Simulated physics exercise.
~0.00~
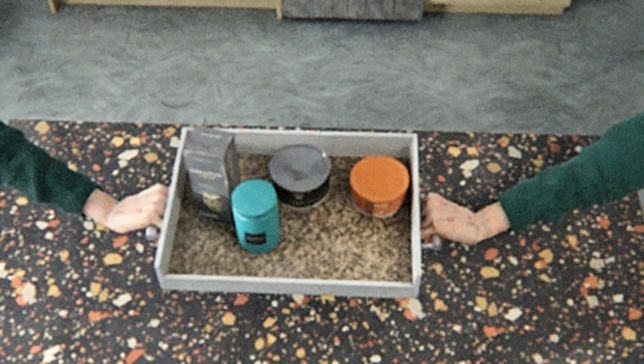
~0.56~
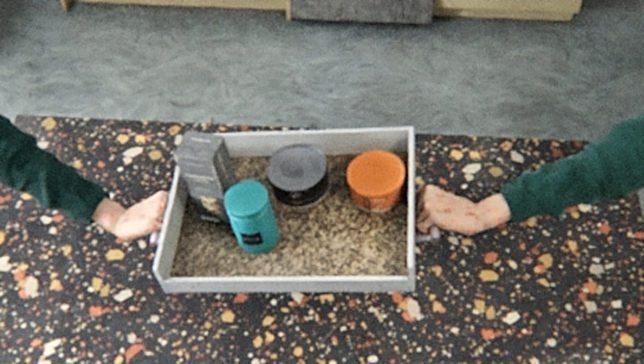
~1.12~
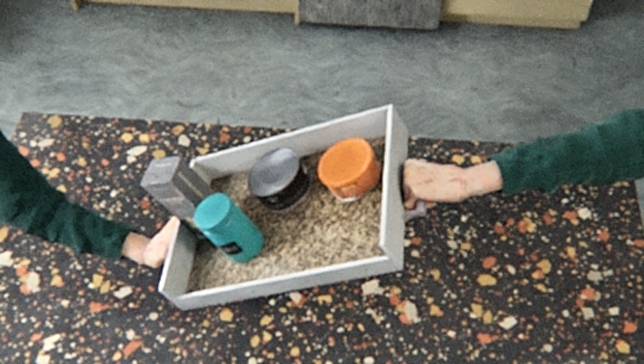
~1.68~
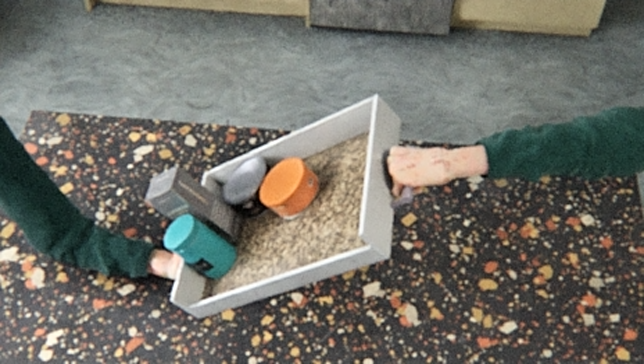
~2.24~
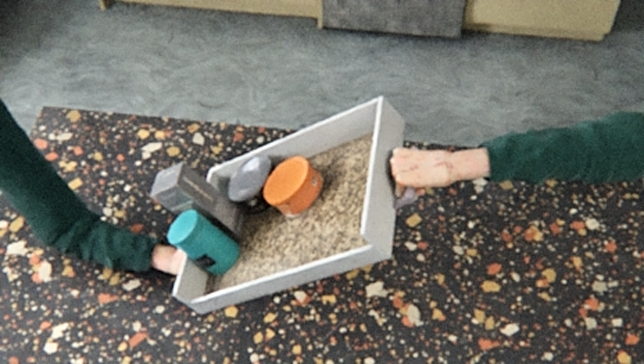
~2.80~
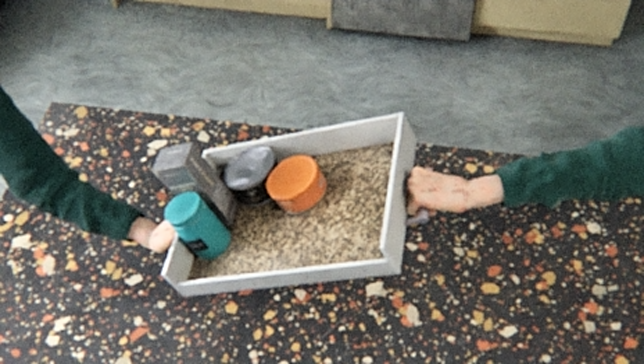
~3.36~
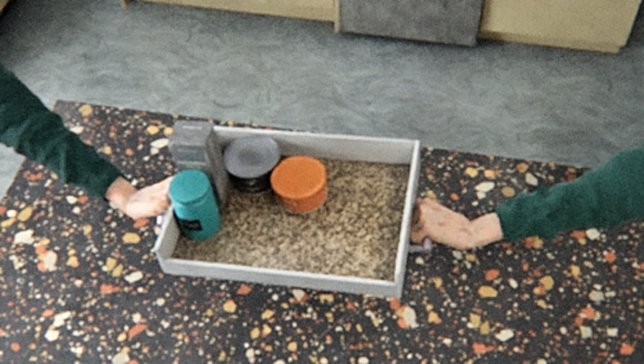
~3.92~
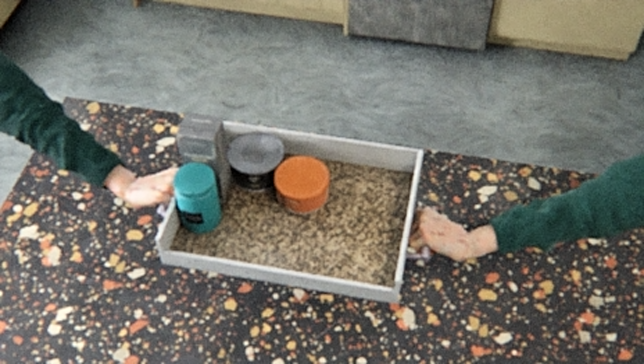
Two hands tipped a gravel-lined crate steeply down to the left, and the turquoise jar, black tub and orange tub slid toward the grey carton before the crate was leveled again, leaving all four bunched upright inside at the left.
